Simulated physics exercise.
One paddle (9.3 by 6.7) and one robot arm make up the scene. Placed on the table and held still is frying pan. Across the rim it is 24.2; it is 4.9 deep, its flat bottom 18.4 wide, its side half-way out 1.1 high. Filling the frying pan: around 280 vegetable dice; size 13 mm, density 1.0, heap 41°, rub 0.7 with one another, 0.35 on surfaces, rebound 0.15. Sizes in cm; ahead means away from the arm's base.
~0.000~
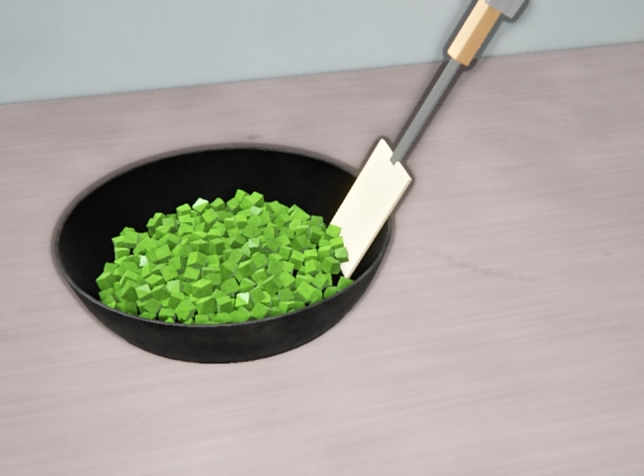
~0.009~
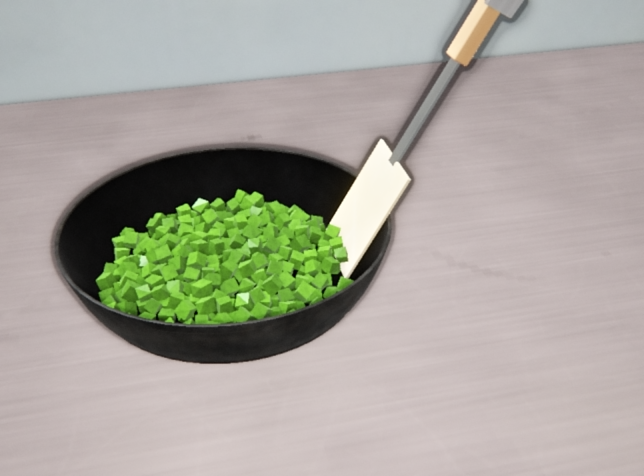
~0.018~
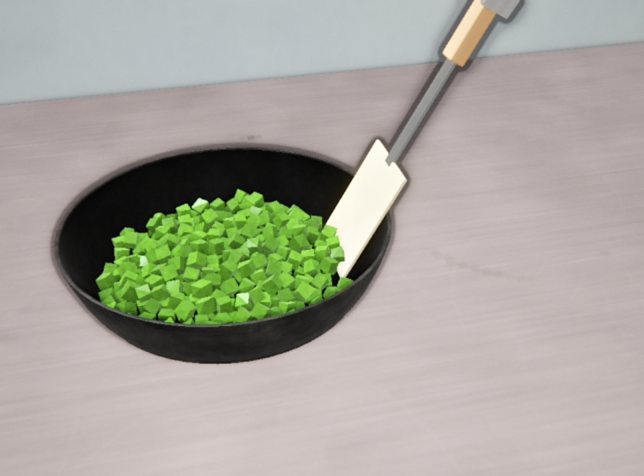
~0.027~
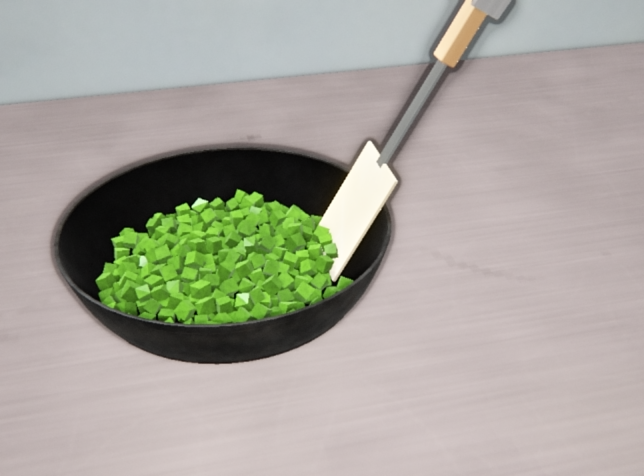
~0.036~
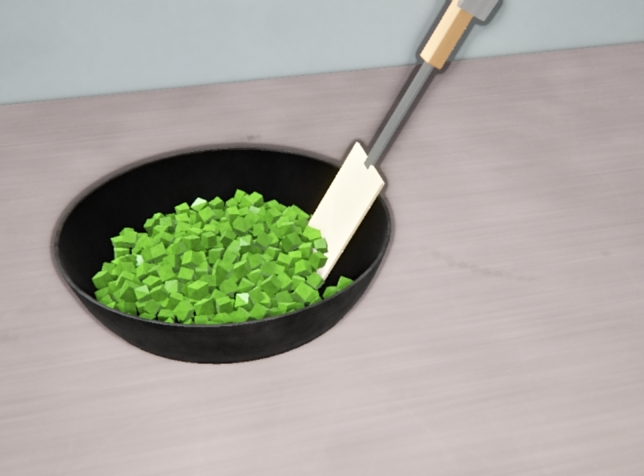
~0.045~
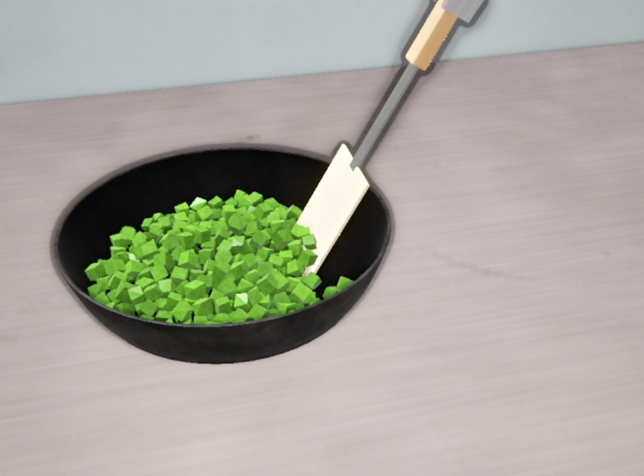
A heap of green cubes sat in a black frying pan on the table while a pale paddle moved slowly left inside it, nudging the pile slightly and leaving a few cubes behind at the right.
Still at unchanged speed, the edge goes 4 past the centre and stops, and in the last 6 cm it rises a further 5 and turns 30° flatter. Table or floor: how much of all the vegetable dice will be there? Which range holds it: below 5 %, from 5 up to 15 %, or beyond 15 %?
The range from 5 up to 15 %.
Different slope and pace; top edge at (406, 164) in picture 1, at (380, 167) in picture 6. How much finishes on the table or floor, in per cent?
Roughly 5 percent ends up there.
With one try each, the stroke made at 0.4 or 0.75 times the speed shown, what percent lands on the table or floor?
Close to 0 and 5 percent respectively.
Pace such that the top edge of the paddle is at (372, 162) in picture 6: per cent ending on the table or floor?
That share would be about 0 percent.
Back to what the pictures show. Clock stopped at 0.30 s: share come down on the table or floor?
Estimate: About 6 percent.
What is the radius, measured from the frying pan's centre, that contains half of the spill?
Some 32 centimetres.
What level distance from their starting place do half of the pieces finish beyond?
I'd put it at close to 3 centimetres.
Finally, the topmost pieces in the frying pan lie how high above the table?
It reaches roughly 5.5 cm.
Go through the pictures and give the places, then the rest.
The first frame shows paddle top edge at (396, 159), sloping 60°; upper third of the load around (241, 253), from x 105 to 345, top at y 200; 284 in the frying pan.
The second frame shows paddle top edge at (395, 159), sloping 60°; upper third of the load around (241, 253), from x 105 to 345, top at y 200.
The third frame shows paddle top edge at (391, 159), sloping 60°; upper third of the load around (242, 254), from x 105 to 345, top at y 200.
The fourth frame shows paddle top edge at (383, 160), sloping 60°; upper third of the load around (245, 253), from x 105 to 345, top at y 200.
The fifth frame shows paddle top edge at (370, 162), sloping 60°; upper third of the load around (237, 253), from x 105 to 345, top at y 200.
The sixth frame shows paddle top edge at (356, 164), sloping 60°; upper third of the load around (228, 250), from x 95 to 345, top at y 200; 284 in the frying pan.
By 0.07 s, sloping 59°, highest piece 5 above the table; 284 in the frying pan.
By 0.09 s, sloping 49°, highest piece 6 above the table; 284 in the frying pan.
By 0.30 s, sloping 30°, highest piece 7 above the table; 255 in the frying pan, 18 on the table or floor, 11 on the blade or in flight.
By 1.35 s, sloping 30°, highest piece 5 above the table; 255 in the frying pan, 29 on the table or floor.
Final count, 255 in the frying pan, 29 on the table or floor. That is 10 % on the table or floor.
